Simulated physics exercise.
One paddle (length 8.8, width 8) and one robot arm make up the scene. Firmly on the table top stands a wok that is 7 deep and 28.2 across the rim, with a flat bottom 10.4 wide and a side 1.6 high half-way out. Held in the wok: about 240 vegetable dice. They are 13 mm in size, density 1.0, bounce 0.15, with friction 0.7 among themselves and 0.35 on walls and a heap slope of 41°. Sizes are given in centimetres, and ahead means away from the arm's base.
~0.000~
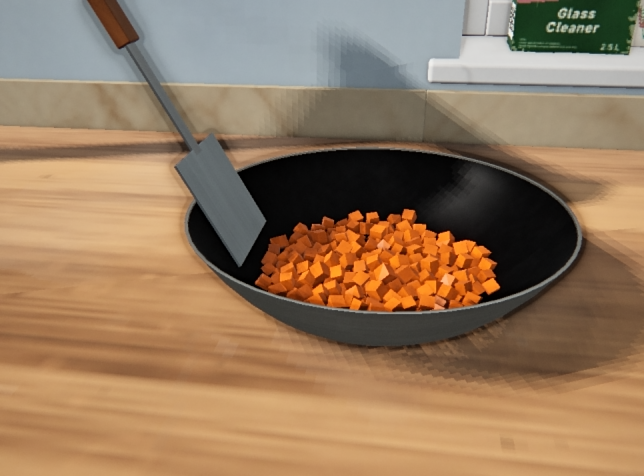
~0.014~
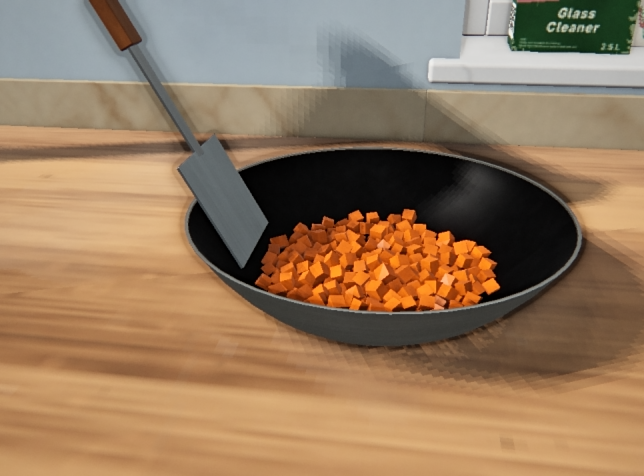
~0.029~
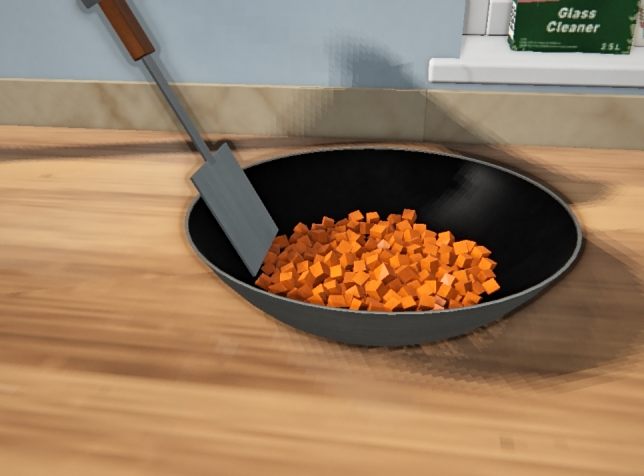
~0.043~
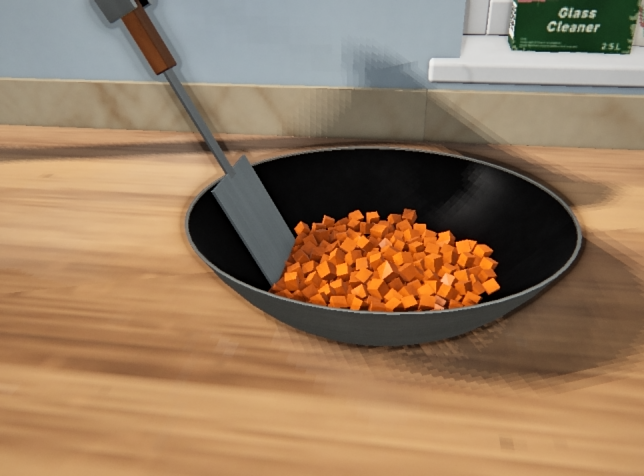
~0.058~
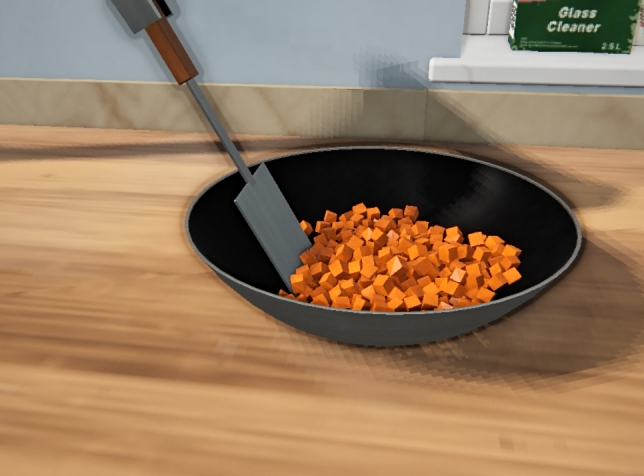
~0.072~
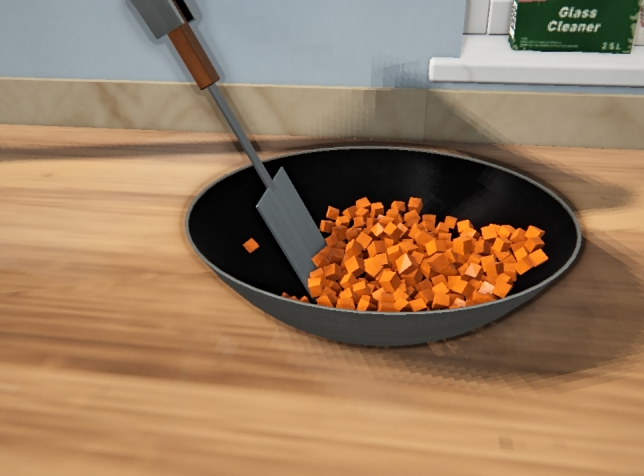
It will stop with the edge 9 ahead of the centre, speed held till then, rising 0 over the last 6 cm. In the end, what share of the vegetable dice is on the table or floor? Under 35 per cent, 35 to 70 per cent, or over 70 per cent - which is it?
It is 35 to 70 per cent.
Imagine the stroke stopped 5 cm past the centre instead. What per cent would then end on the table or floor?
Then roughly 15 percent would finish on the table or floor.
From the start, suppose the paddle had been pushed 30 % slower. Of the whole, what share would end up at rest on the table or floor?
Estimated share: Some 30 %.
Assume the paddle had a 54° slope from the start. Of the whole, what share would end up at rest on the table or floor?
Near 40 %.
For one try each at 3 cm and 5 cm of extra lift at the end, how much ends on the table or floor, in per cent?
It works out to some 40 per cent for the first setting and some 25 per cent for the second.
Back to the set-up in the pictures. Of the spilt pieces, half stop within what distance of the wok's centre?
About 26 cm out from the centre.
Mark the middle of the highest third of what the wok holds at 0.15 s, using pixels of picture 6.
Roughly pixel (519, 236).
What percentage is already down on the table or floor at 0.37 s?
Some 15 per cent.
After 0.11 s, sloping 62°, highest piece 13 above the table; 241 in the wok, 4 on the blade or in flight.
After 0.15 s, sloping 62°, highest piece 22 above the table; 234 in the wok, 11 on the blade or in flight.
After 0.37 s, sloping 62°, highest piece 39 above the table; 137 in the wok, 31 on the table or floor, 77 on the blade or in flight.
After 1.42 s, sloping 62°, highest piece 7 above the table; 137 in the wok, 108 on the table or floor.
At rest, 137 in the wok, 108 on the table or floor. That is 44 % on the table or floor.
